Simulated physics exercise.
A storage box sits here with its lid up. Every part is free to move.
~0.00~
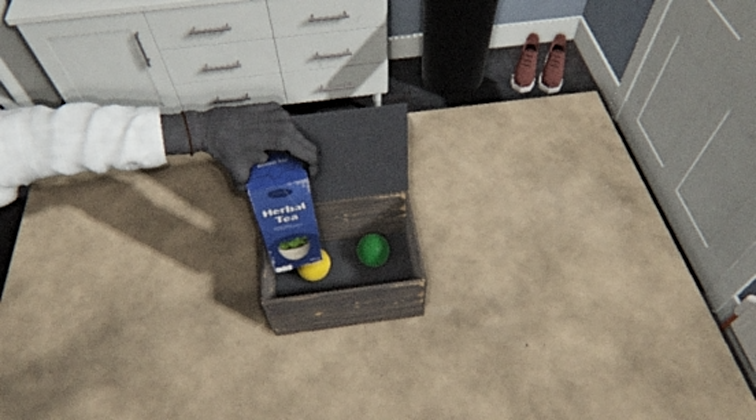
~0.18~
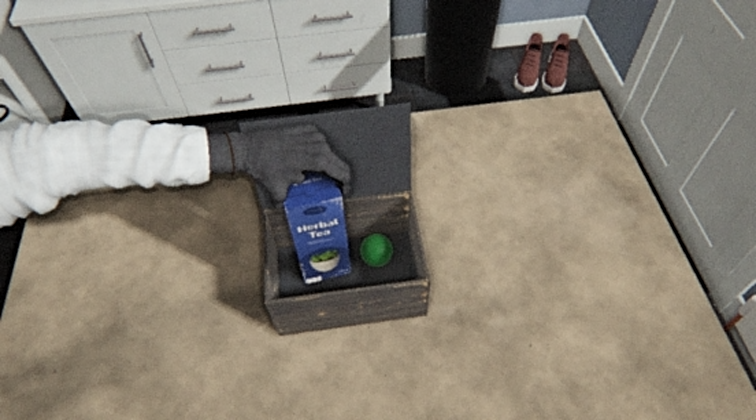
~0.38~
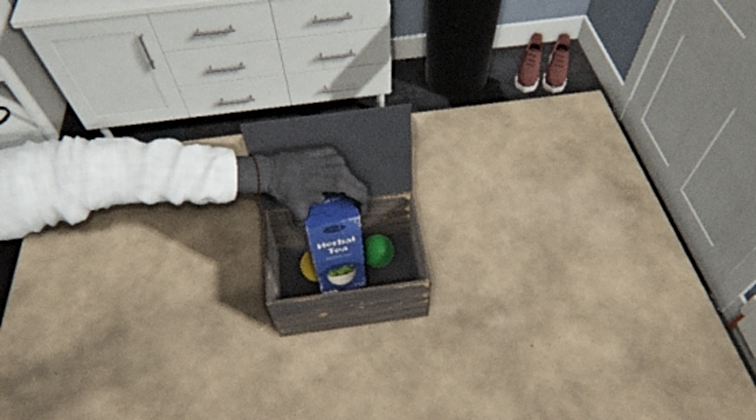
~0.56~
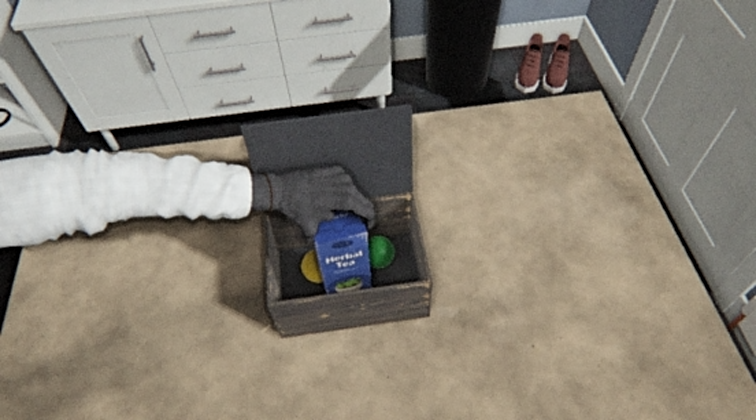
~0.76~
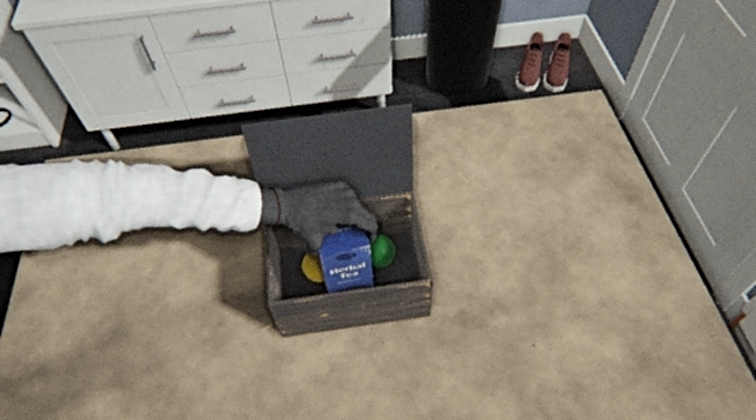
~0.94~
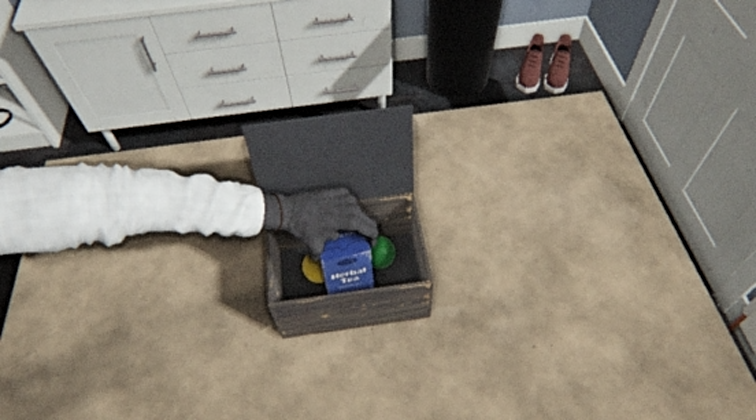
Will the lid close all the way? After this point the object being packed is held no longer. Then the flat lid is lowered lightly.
You can see the lid can't settle down properly.
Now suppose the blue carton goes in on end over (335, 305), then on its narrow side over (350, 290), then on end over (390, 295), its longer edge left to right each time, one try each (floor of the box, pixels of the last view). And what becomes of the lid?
Going through the three tries, the lid hangs open, then settles all the way, then hangs open.
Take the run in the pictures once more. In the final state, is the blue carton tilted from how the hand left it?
Result: It remains as it was set.
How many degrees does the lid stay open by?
Angle above rim: About 40°.
By 2.14 s, lid 81° above the rim.
By 2.64 s, lid 50° above the rim.
By 4.44 s, lid 39° above the rim.
When it is over (6.5 s), lid 39° above the rim; all 3 as before. End places, in pixels of the last picture, blue carton near (347, 273).
